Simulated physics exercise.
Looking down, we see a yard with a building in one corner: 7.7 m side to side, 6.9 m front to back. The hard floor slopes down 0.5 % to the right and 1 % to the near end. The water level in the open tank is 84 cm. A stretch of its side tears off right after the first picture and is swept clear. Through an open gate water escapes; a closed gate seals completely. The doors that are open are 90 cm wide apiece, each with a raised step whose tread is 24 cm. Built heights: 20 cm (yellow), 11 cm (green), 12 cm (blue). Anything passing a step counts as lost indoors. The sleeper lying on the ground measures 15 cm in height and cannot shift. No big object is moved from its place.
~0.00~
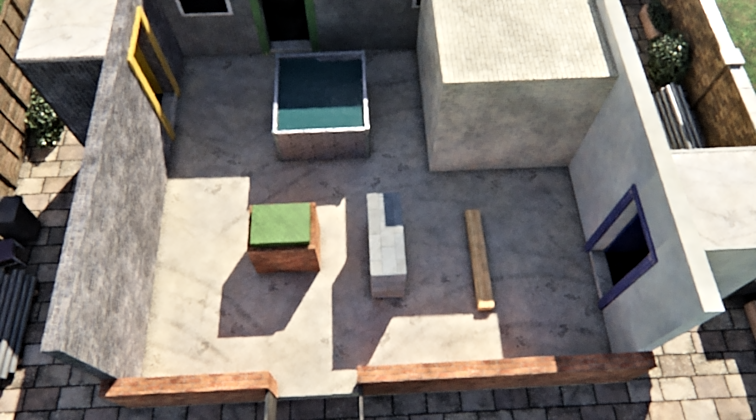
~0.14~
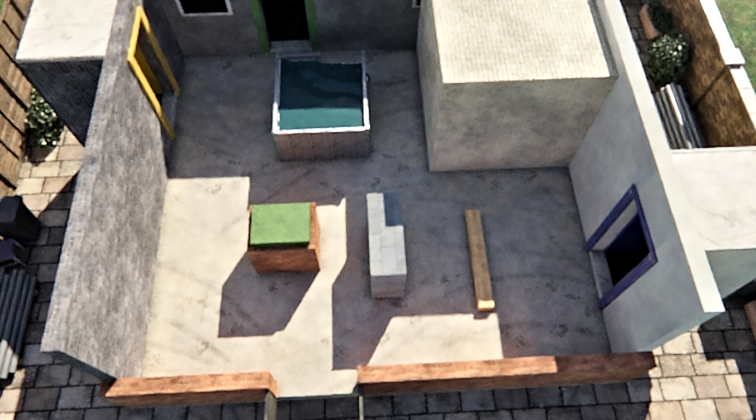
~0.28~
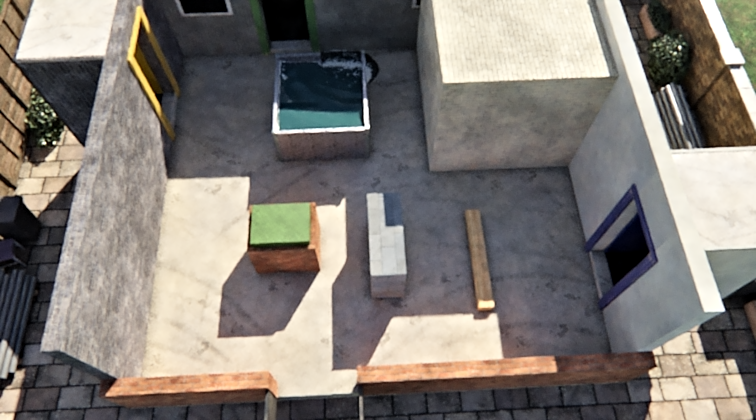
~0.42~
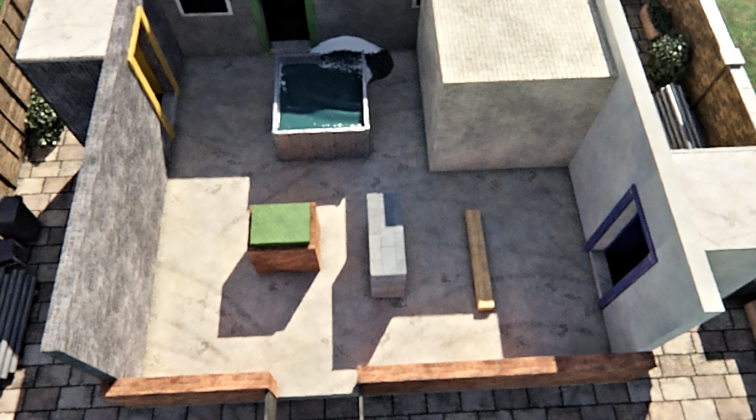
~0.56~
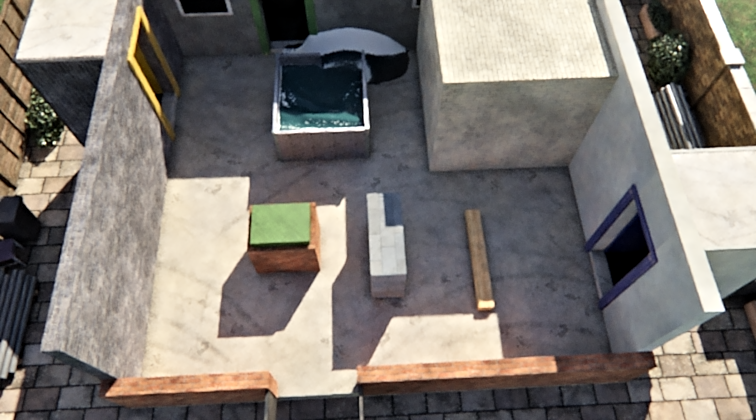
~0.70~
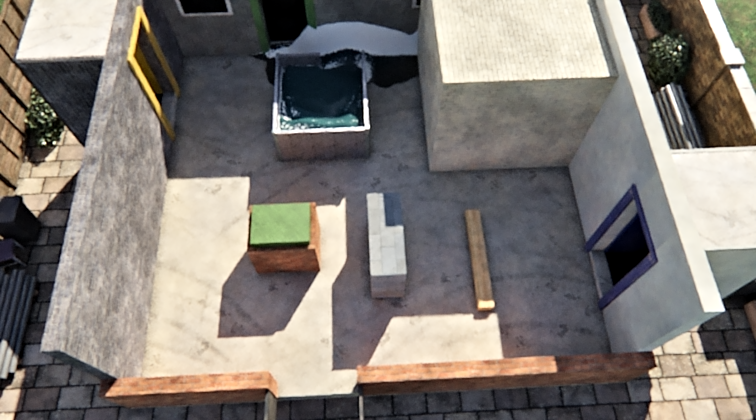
Water pours from the far side of an open tank and spreads across the yard floor.
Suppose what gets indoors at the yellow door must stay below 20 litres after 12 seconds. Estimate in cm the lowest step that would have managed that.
A height of about 14 cm would have managed it.
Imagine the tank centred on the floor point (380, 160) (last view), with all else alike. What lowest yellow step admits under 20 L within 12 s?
I'd put it at close to 19 cm.
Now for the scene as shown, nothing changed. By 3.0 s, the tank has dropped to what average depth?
Roughly 33 cm.
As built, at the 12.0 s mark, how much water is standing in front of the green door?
The depth there is around 2.5 cm.
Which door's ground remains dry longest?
It is the blue one.
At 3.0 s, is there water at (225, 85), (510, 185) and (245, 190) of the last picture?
Point by point: Soaked, then bone dry, then bone dry.
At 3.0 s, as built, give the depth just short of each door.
Reading in centimetres: Yellow = 16, green = 12, blue = 0.
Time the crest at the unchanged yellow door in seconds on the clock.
It peaks around 2.2 s.
After 1.4 s water covers 15 % of the floor, deepest (64 cm) near (411, 50); it has not reached the yellow door.
After 3.0 s water covers 40 % of the floor, deepest (34 cm) near (411, 50); 16 cm at the yellow door, 3 litres in over its 20 cm step.
After 12.0 s water covers 95 % of the floor, deepest (10 cm) near (596, 365); 3 cm at the yellow door, 3 litres in over its 20 cm step.
At the yellow door as built, the water arrived by 1.8 s and peaked near 22 cm at 2.2 s.
Run again over the same 12 s with other heights there, 27 litres in over 13 cm, 7 litres over 18 cm. The limit of 20 litres is kept from about 14 cm up.
